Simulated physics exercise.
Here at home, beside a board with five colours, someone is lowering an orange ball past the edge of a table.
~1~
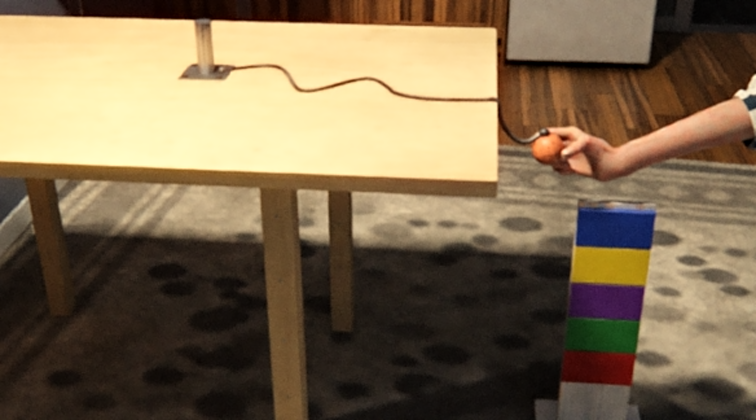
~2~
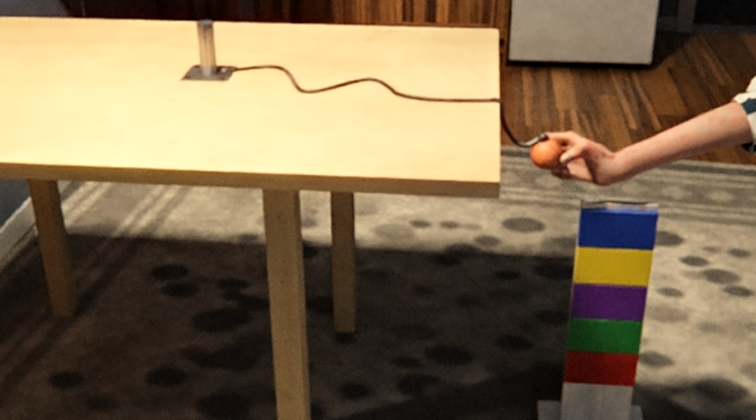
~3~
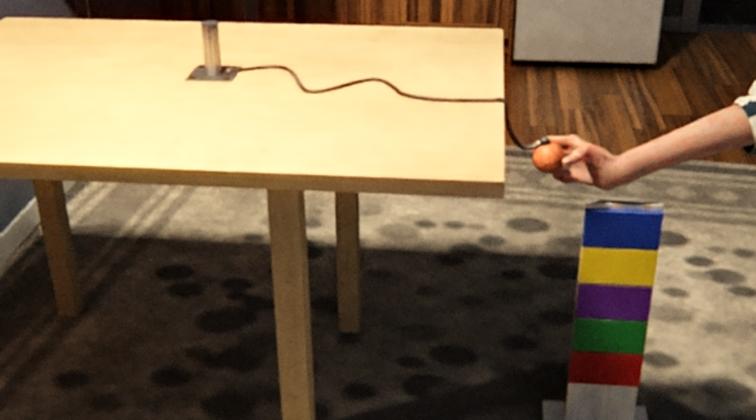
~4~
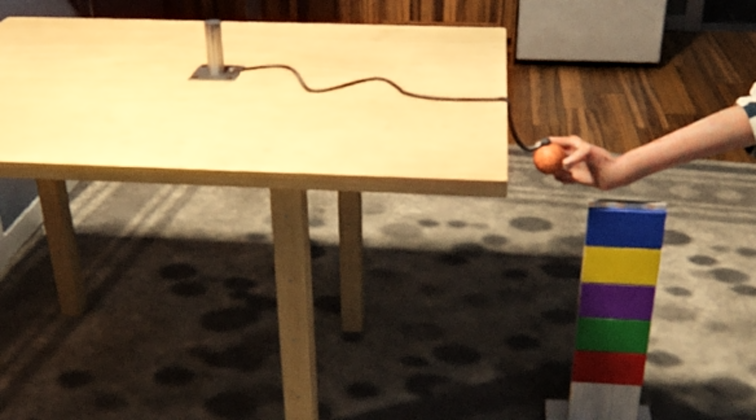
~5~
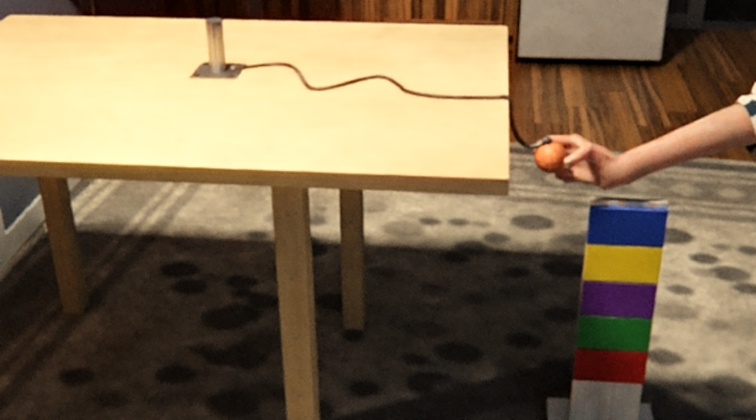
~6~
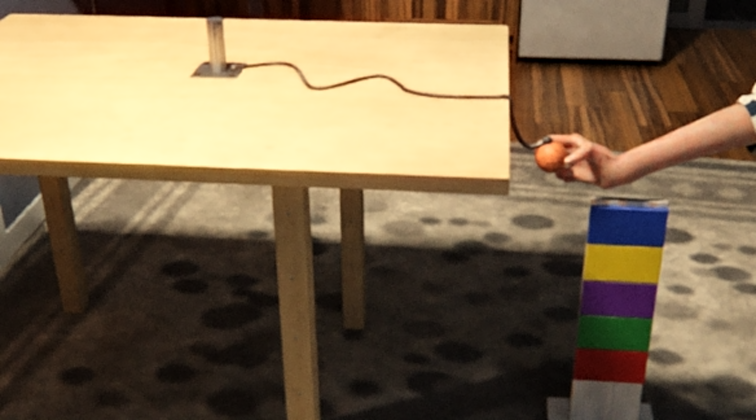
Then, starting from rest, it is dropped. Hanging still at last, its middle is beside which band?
Its middle is beside yellow.
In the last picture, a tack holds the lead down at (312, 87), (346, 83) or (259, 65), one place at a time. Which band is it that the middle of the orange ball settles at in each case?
Result per try, in sequence: Blue / blue / yellow.
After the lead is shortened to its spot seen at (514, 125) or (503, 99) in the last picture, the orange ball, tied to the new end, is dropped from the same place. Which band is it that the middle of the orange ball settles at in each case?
Blue; no band.
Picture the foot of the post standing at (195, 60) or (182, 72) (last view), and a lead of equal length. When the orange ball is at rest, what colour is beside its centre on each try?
Try one - blue; try two - blue.
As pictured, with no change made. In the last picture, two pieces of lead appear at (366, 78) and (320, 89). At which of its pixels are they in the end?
One ends up around (422, 86), the other around (369, 81).
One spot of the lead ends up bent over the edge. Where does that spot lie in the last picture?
It's the one at (427, 95).
A little later, ball near (534, 236); level with blue.
Next, ball near (472, 250); level with yellow.
Later still, ball near (510, 256); level with yellow.
When it is over, ball near (505, 256); level with yellow. Its middle rests at the yellow band.
